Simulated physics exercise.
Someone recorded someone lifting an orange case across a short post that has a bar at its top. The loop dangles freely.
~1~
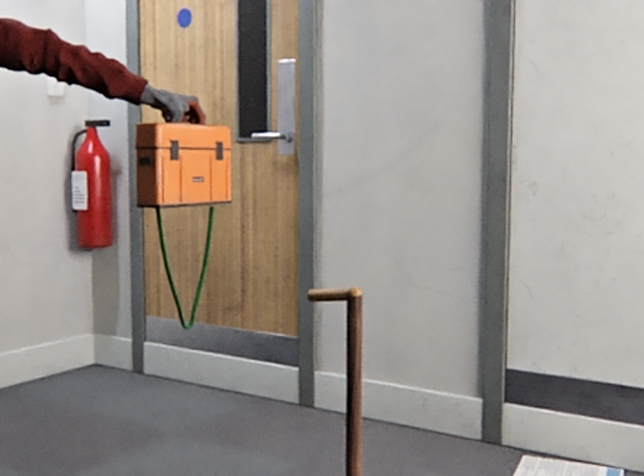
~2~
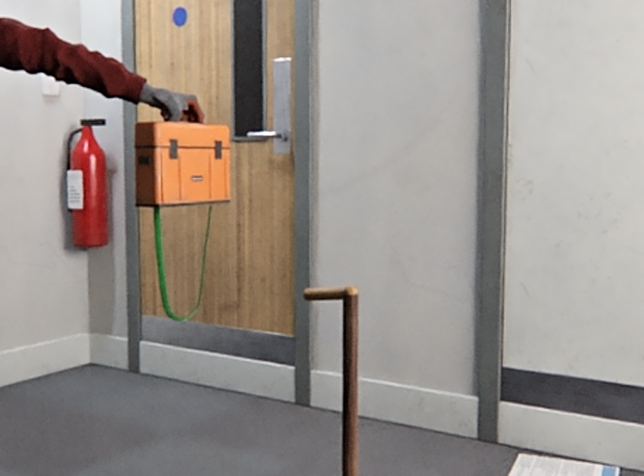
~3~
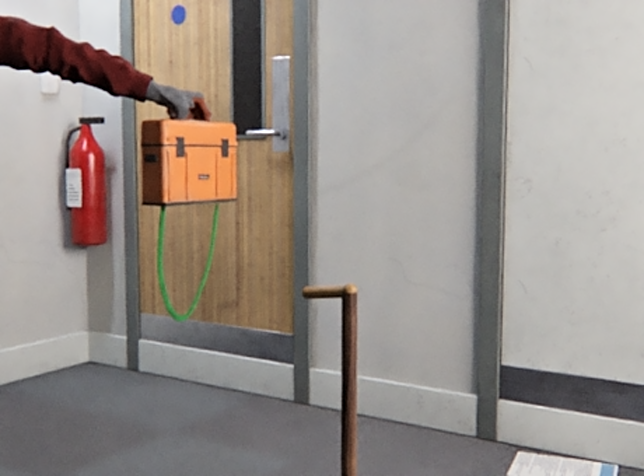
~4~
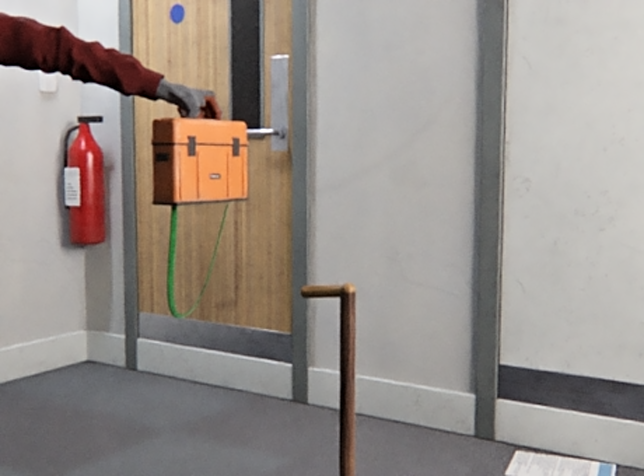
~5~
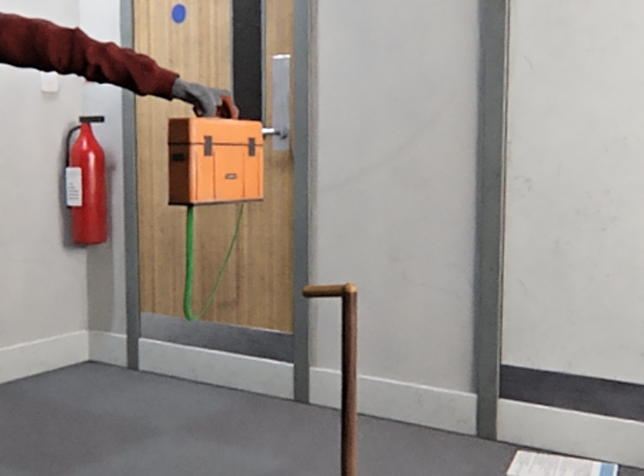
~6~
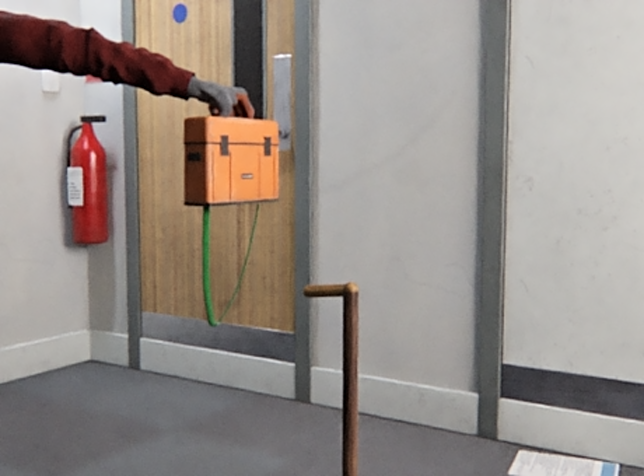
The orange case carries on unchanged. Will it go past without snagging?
No. It is stopped.
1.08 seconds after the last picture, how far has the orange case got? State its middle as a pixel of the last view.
Close to (417, 162) in the last view.
Then, 0.48 s later than the last view, case nearing the post near (308, 162).
Then, 1.08 s later than the last view, case past the post near (417, 162).
Finally, case past the post near (445, 163); loop tight round the post, hand stopped. The orange case gets caught.
